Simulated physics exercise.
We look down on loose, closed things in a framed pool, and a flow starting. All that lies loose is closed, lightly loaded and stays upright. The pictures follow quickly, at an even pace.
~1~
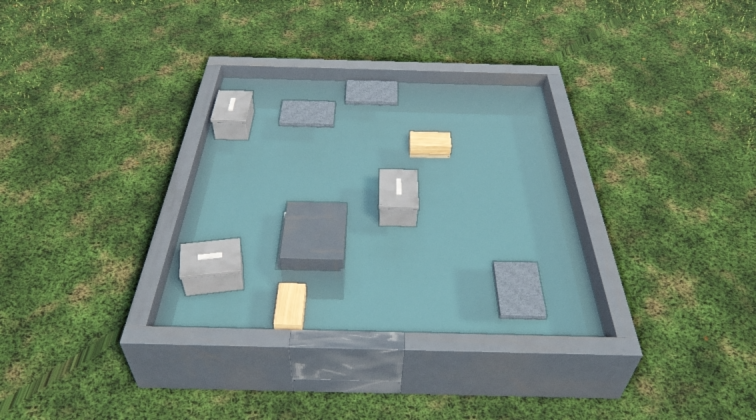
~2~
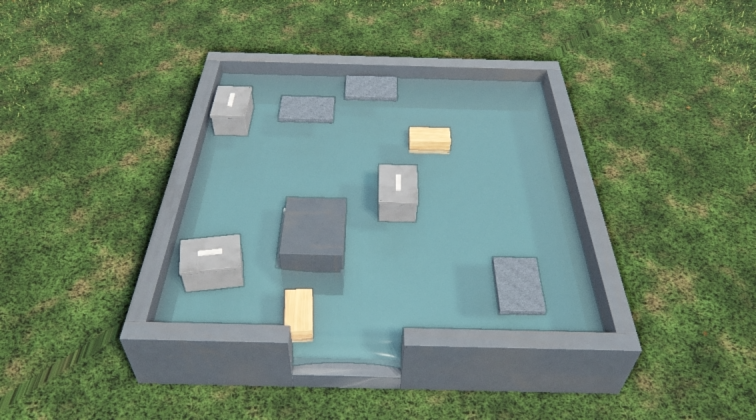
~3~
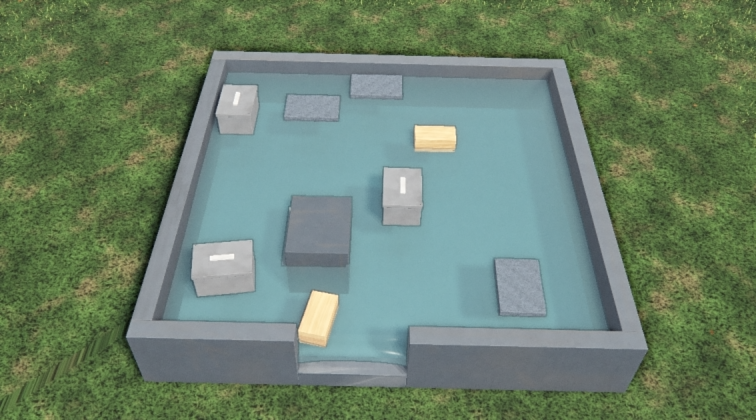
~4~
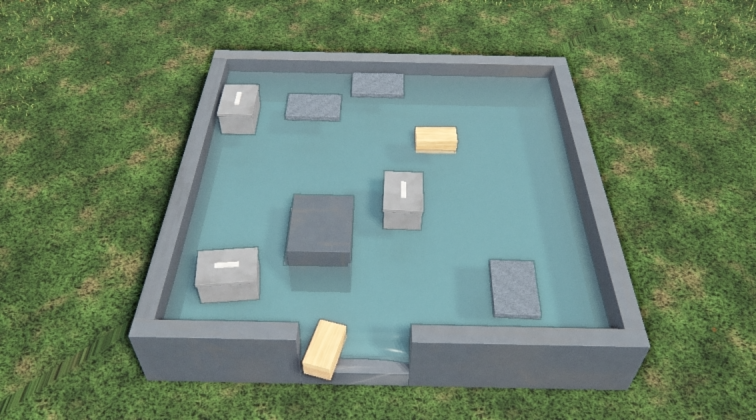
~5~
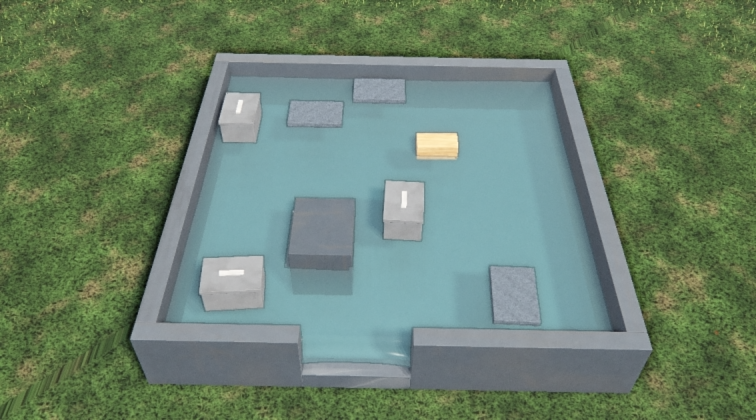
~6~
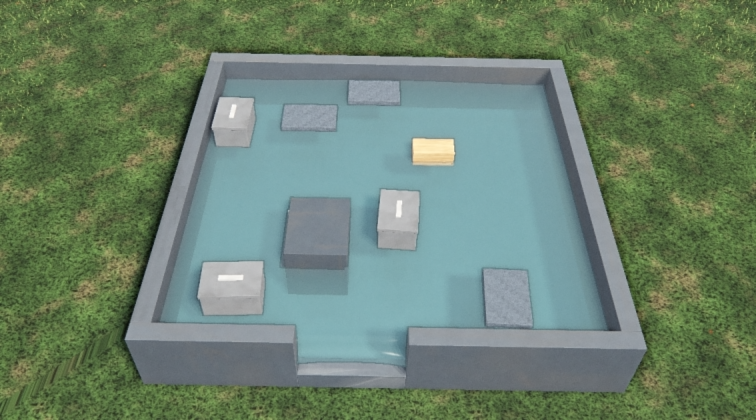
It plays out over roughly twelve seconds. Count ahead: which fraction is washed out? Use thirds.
That comes to one to two thirds.
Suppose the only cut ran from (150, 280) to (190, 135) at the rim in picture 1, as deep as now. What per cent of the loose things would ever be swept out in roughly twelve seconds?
Roughly 50 per cent.
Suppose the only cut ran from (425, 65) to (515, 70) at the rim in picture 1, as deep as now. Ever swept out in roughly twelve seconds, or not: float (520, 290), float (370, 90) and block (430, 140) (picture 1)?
In turn: Kept in, through, out.
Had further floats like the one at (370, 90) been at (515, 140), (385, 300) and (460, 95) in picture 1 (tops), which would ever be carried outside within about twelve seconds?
One after the other: Left behind, washed out, still in.
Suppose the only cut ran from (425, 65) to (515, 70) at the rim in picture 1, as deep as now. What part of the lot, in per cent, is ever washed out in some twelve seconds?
Some 40 per cent.
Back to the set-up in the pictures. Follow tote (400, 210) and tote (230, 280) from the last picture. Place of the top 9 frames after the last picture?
Close to (377, 269) and (330, 307).
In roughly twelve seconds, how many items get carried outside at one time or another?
That makes 4.
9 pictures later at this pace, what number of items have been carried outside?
1 of them.
A moment on, 1 of 8 are out; 7 afloat.
Next, 1 of 8 are out; 7 afloat.
Later, 2 of 8 are out; 6 afloat.
In the end, 4 of 8 are out; 4 afloat.
